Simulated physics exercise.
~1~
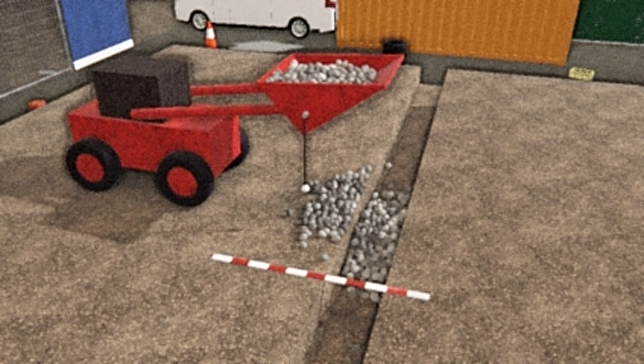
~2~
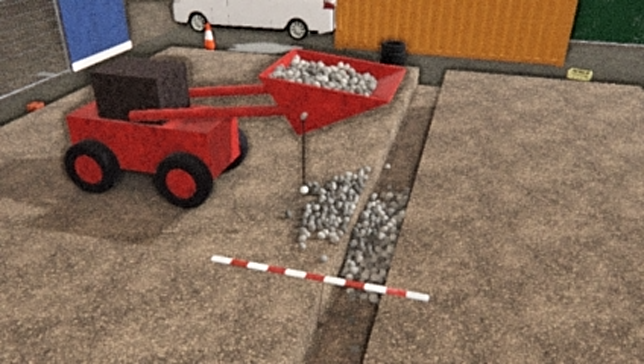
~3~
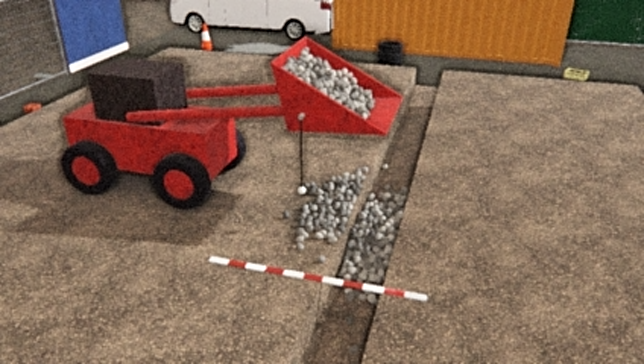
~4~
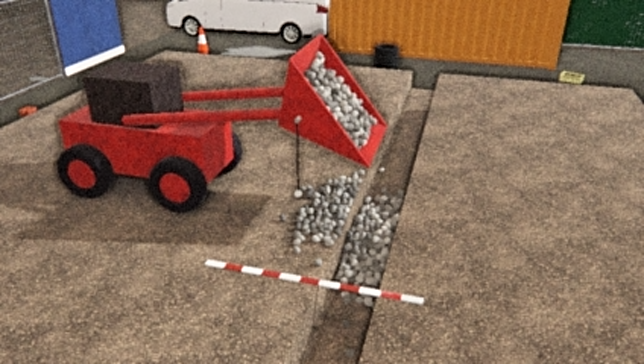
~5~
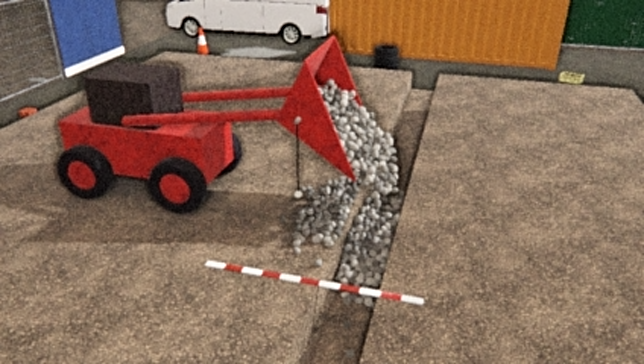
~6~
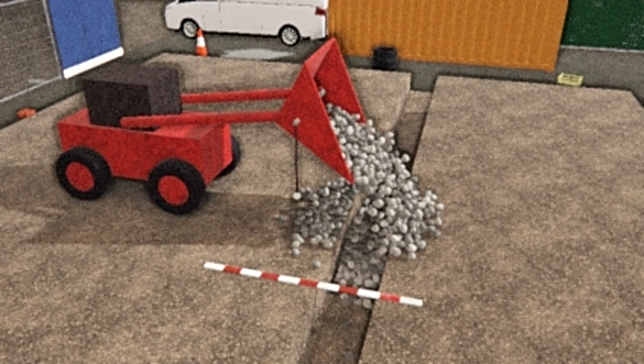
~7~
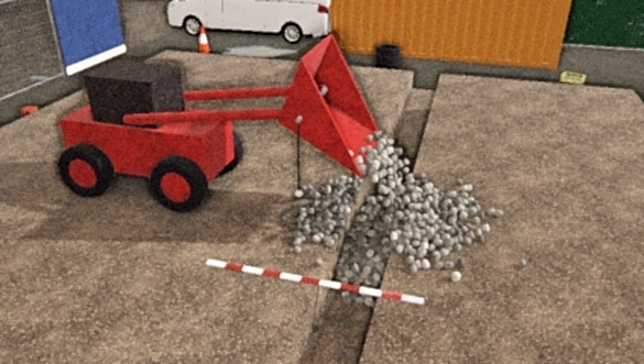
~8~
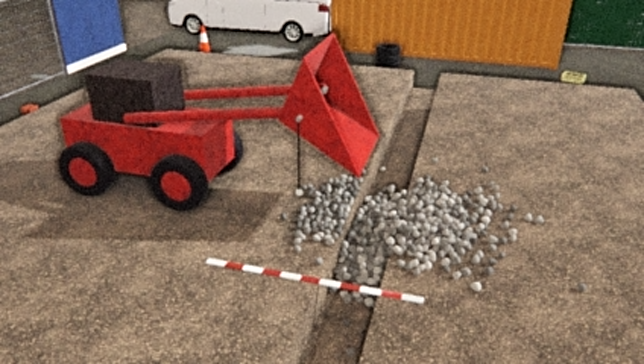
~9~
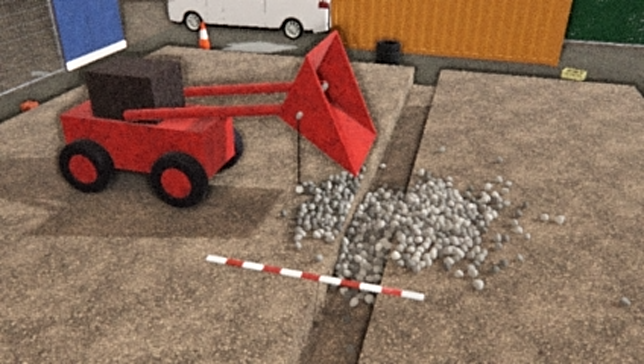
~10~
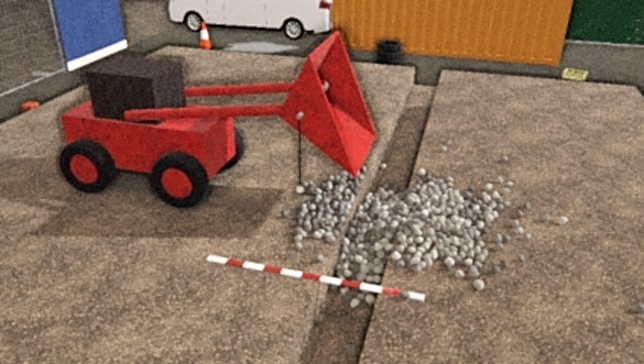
Red loader bucket tipping forward and emptying grey stones over an earlier pile, leaving them heaped across a trench and scattered beyond.
